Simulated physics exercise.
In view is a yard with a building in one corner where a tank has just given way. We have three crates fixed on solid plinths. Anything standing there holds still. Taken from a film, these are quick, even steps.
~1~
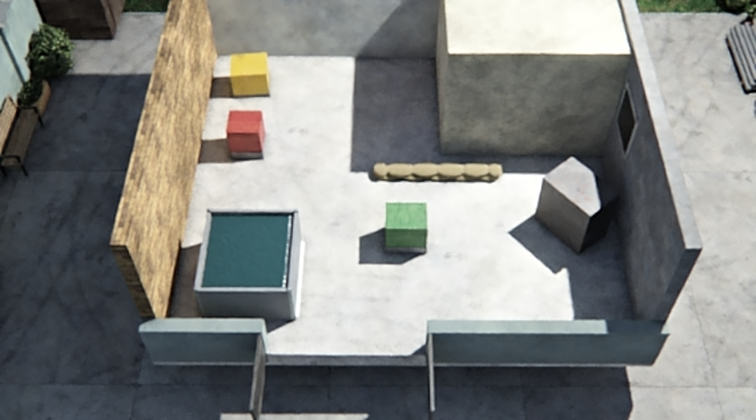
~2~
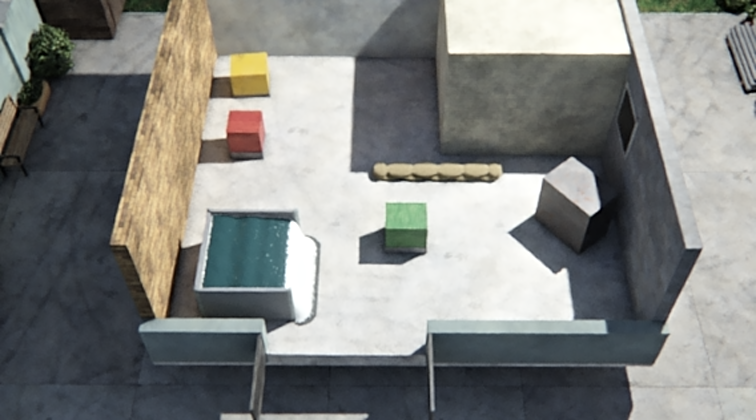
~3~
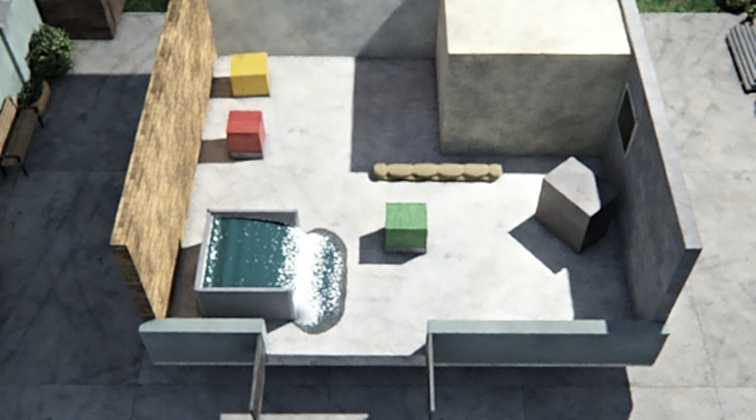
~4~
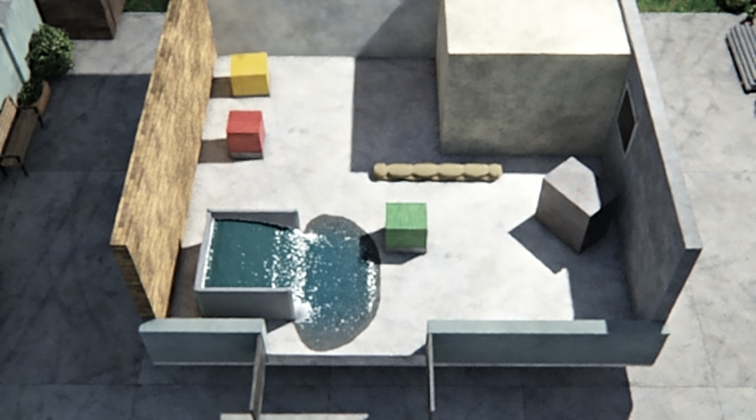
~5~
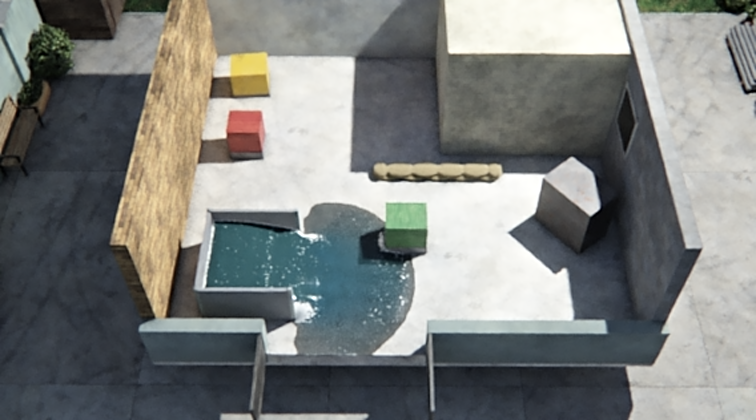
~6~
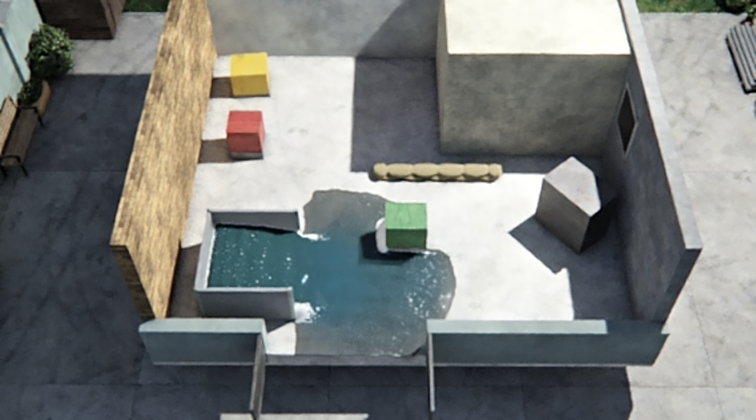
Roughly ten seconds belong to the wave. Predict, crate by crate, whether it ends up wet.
The green crate is hit by the water; the red crate is spared; the yellow crate is spared.
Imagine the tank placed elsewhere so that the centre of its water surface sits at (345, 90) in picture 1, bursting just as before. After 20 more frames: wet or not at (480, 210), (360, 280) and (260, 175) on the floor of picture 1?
Results in order - left untouched, left untouched, swamped.
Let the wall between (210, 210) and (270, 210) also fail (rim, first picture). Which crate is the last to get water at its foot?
That would be the green one.
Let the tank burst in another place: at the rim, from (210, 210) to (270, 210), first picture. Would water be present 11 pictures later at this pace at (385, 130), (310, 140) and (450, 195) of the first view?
Drenched; drenched; spared.
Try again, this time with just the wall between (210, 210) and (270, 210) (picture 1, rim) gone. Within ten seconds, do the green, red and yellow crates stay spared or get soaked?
Result - green one is missed; red one is hit by the flood; yellow one is hit by the flood.
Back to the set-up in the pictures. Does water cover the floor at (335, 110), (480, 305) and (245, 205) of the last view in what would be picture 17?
First spot clear, second spot swamped, third spot clear.
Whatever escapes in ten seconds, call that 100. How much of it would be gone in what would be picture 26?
By then, close to 65 % of it.
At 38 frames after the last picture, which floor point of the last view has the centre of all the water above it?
It is around (482, 238).
A moment on, water covers 30 % of the floor; the green crate water round its plinth, the red crate not reached, the yellow crate not reached.
Next, water covers 40 % of the floor; the green crate water round its plinth, the red crate not reached, the yellow crate not reached.
Then, water covers 50 % of the floor; the green crate water round its plinth, the red crate not reached, the yellow crate not reached.
Later, water covers 55 % of the floor; the green crate water round its plinth, the red crate water round its plinth, the yellow crate water round its plinth.
In the end, water covers 85 % of the floor; the green crate was topped, the red crate stayed above the water, the yellow crate stayed above the water.
